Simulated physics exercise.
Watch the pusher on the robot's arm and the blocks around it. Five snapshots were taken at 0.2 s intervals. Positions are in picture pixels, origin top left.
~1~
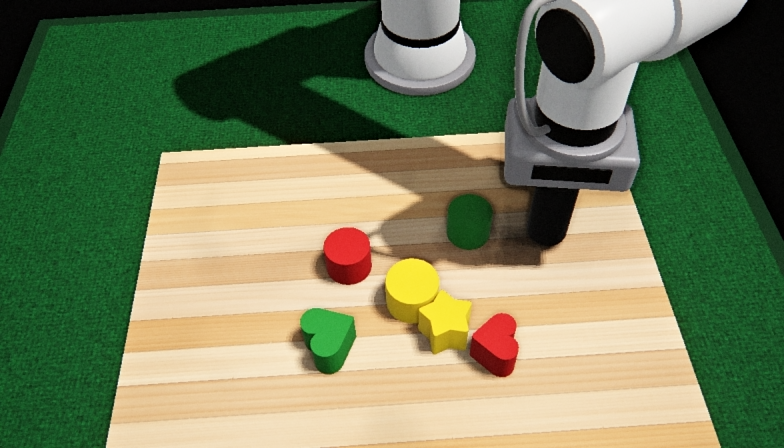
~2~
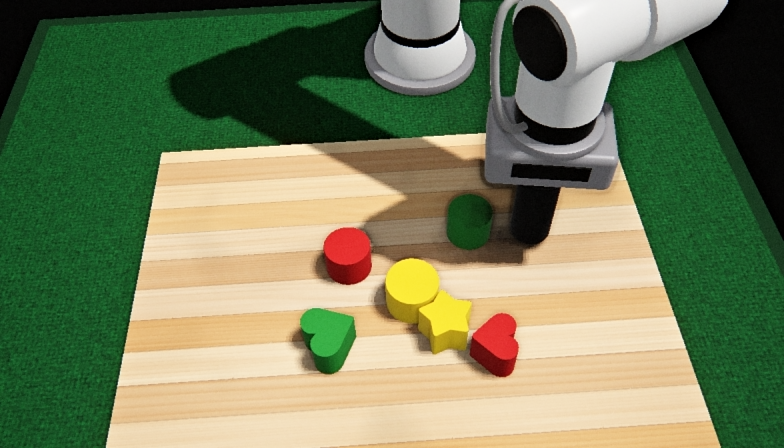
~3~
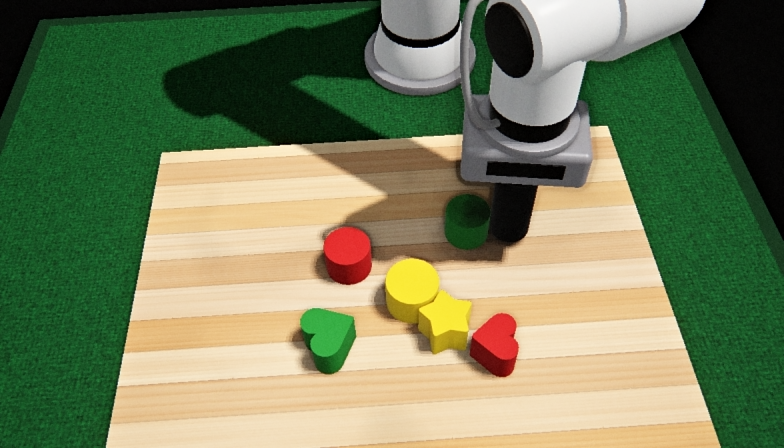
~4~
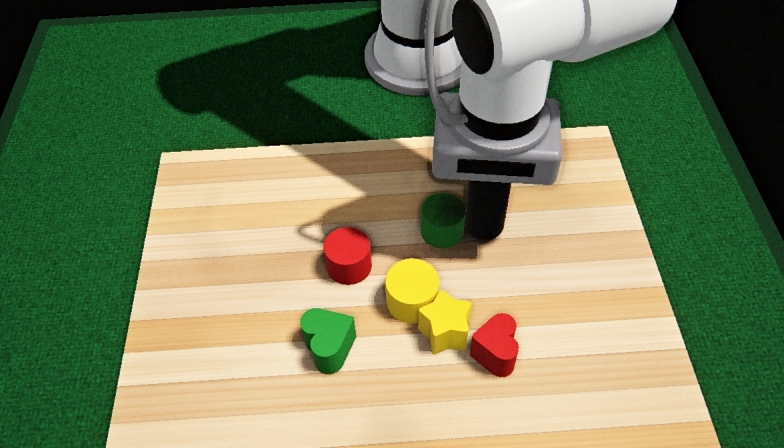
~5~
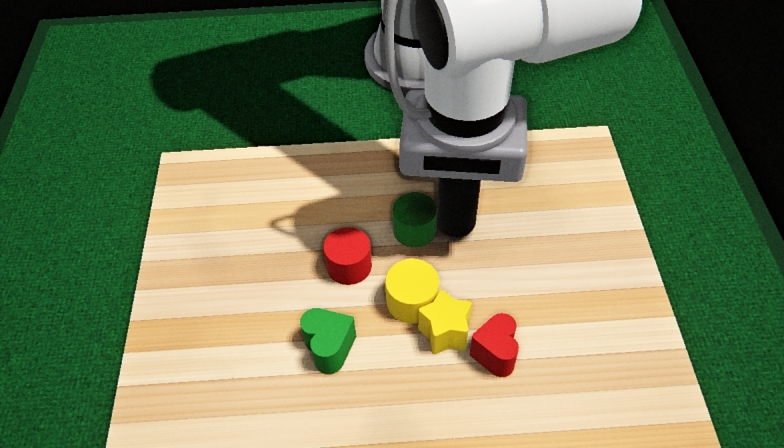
A robot arm slid its black pusher leftward across a striped wooden board, reached the green circle and pushed it a short way left, while the red, yellow and other green blocks stayed put.
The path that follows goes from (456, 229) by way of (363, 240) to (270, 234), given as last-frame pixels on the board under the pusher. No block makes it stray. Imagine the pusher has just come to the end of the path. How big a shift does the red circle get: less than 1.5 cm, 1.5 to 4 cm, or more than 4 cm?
It moves a fair bit, 1.5 to 4 cm.
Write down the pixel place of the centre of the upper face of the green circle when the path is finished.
Located at (271, 181).
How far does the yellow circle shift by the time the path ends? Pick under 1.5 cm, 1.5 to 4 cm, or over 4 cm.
It slides not even 1.5 cm.
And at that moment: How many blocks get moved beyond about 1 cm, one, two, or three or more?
This push will displace two blocks.
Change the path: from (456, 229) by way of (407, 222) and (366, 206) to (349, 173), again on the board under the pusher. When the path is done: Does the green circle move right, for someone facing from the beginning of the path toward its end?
Short answer: No.
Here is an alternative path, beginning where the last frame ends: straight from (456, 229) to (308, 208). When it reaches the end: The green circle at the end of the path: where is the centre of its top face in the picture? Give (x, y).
It ends at (304, 220).
What follows on the original path. One third of the way, pusher at (394, 233); green circle at (352, 209).
Two thirds of the way, pusher at (331, 234); red circle at (327, 254); green circle at (299, 196).
At the end, pusher at (269, 229); red circle at (327, 254); yellow circle unmoved; green circle at (271, 181).
